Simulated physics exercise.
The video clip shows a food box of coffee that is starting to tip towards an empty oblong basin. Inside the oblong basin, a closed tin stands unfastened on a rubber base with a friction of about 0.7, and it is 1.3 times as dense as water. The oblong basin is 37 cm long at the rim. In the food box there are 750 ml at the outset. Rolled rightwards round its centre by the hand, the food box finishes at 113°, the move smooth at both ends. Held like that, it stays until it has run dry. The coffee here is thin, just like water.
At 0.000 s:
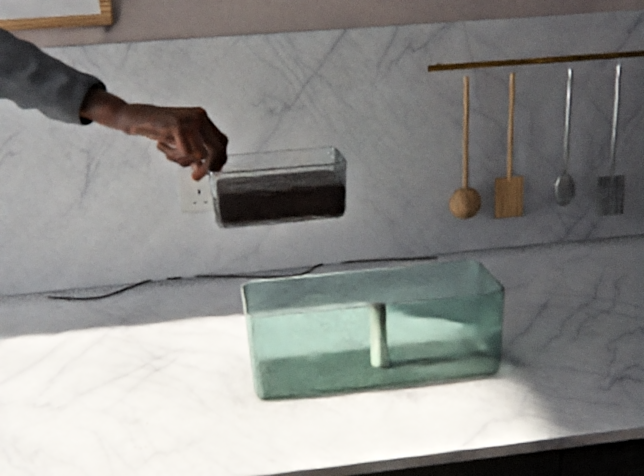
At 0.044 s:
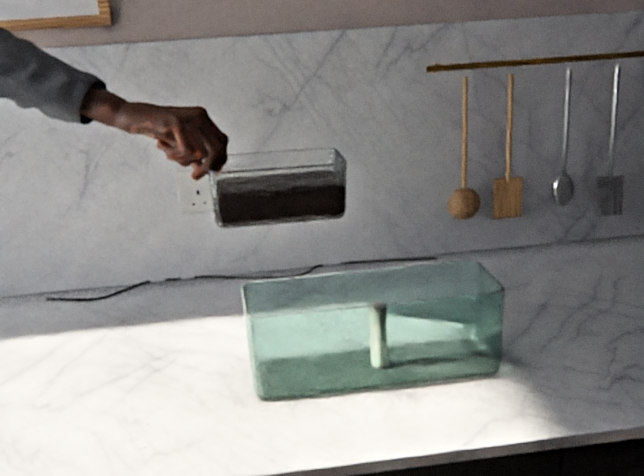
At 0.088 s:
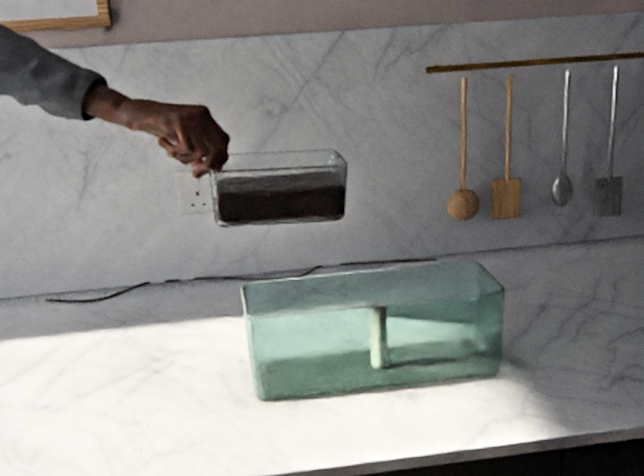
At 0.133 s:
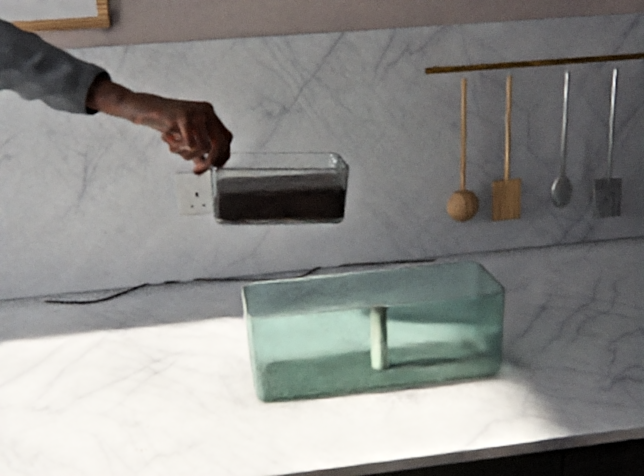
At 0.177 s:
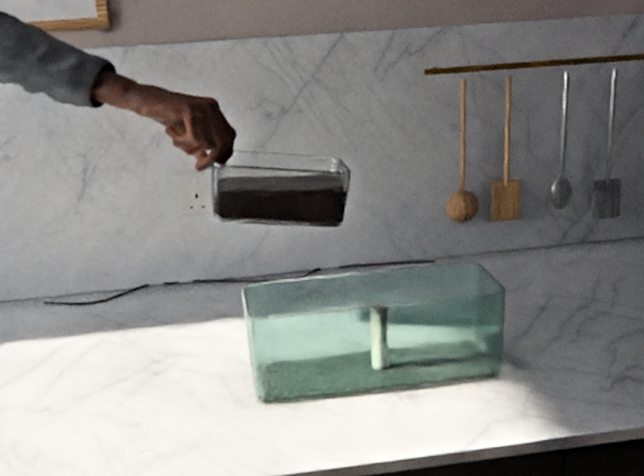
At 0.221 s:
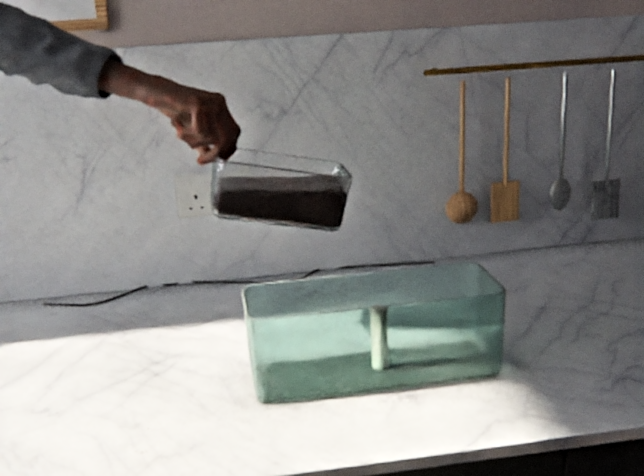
A hand held a clear box of dark liquid above an empty, pale green oblong basin on a marble counter, keeping it nearly level at first, then tilted it slightly to the right.
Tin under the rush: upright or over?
Watch, it's going to hold out.
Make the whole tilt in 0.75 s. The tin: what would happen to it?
In that case the tin stays vertical.
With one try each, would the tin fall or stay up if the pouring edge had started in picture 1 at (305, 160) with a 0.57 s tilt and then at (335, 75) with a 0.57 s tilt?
Try 1: Tipped over; try 2: Still standing.
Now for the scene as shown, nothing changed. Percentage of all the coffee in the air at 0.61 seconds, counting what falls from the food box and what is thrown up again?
Estimate: About 48 % of all of it.
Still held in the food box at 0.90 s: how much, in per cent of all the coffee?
Share remaining: Approx. 7 %.
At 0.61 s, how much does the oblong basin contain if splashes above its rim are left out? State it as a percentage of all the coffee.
Roughly 14 percent.
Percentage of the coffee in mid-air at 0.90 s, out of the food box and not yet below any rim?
Close to 8 per cent.
After 0.61 s the tilt is 74° and 39 per cent is still to pour; the tin stands where it began.
After 0.90 s the tilt is 109° and 7 per cent is still to pour; the tin stands where it began.
After 1.20 s the tilt is 113° and 0 per cent is still to pour; the tin stands where it began.
After 1.52 s the tilt is 113° and 0 per cent is still to pour; the tin stands where it began.
In the end the tin stands where it began.
